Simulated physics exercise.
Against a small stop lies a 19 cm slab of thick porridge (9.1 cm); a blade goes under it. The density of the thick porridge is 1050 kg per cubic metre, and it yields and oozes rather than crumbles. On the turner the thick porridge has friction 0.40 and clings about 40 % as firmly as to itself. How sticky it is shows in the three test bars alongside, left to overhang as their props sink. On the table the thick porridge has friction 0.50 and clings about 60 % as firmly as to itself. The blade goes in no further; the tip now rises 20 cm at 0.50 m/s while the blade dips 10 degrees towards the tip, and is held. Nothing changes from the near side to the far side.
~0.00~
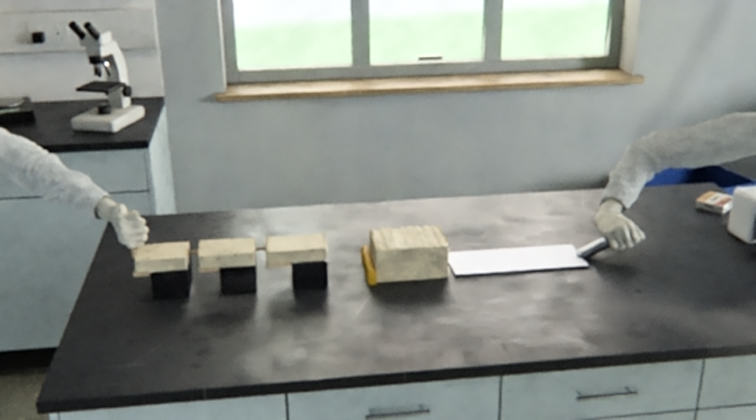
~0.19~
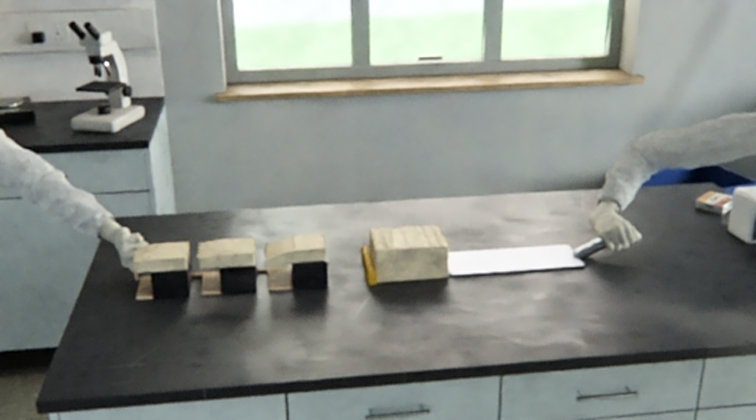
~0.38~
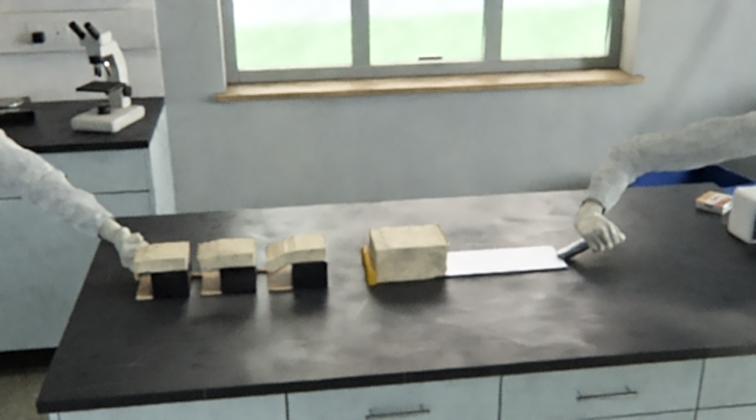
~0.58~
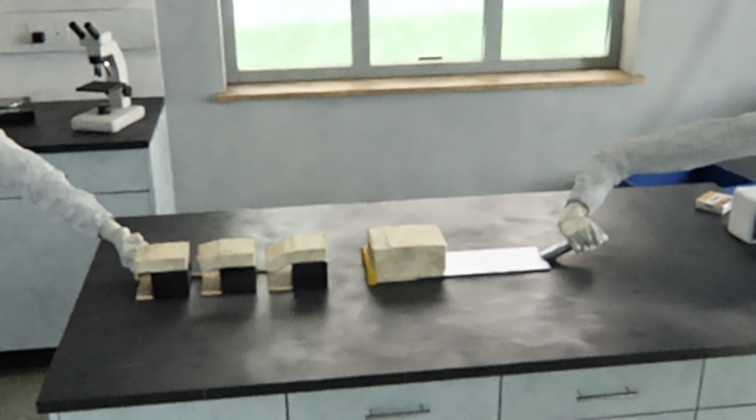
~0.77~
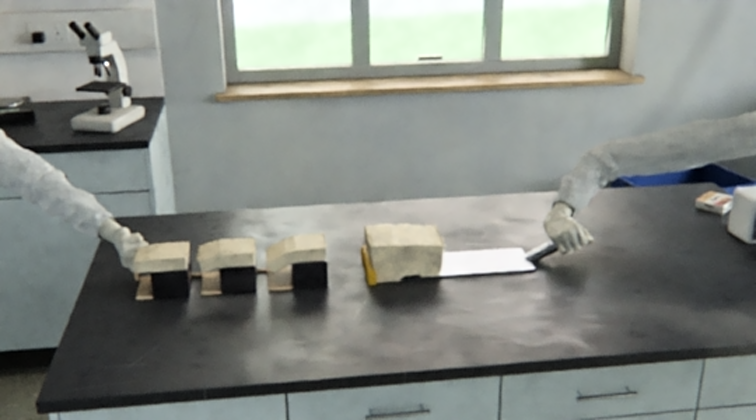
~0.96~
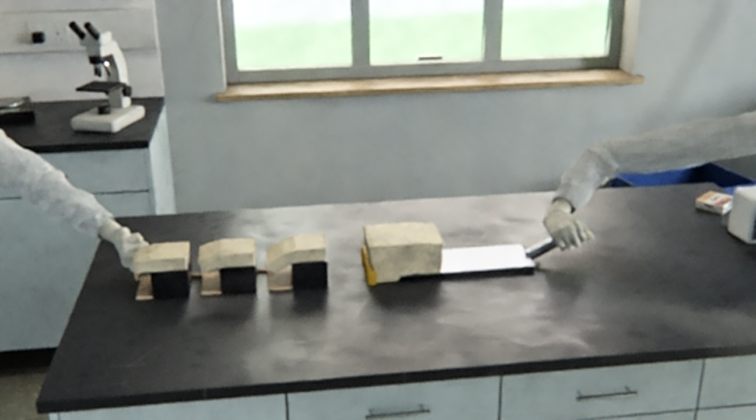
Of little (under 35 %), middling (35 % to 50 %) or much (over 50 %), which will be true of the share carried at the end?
Expect little, that is under 35 %.
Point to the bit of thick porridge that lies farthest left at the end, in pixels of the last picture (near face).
Around (317, 280).
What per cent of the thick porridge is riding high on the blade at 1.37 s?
About 30 %.
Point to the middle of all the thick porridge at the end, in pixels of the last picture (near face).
At about (369, 268).
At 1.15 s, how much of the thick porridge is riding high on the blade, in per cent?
Some 45 per cent.
After 1.15 s, the tip is 9.9 cm up.
After 1.37 s, the tip is 20 cm up and 31 % is riding high on the blade.
After 1.60 s, the tip is 20 cm up and 0 % is riding high on the blade.
After 1.82 s, the tip is 20 cm up and 0 % is riding high on the blade.
After 1.92 s, at the end, the tip is 20 cm up and 0 % is riding high on the blade.
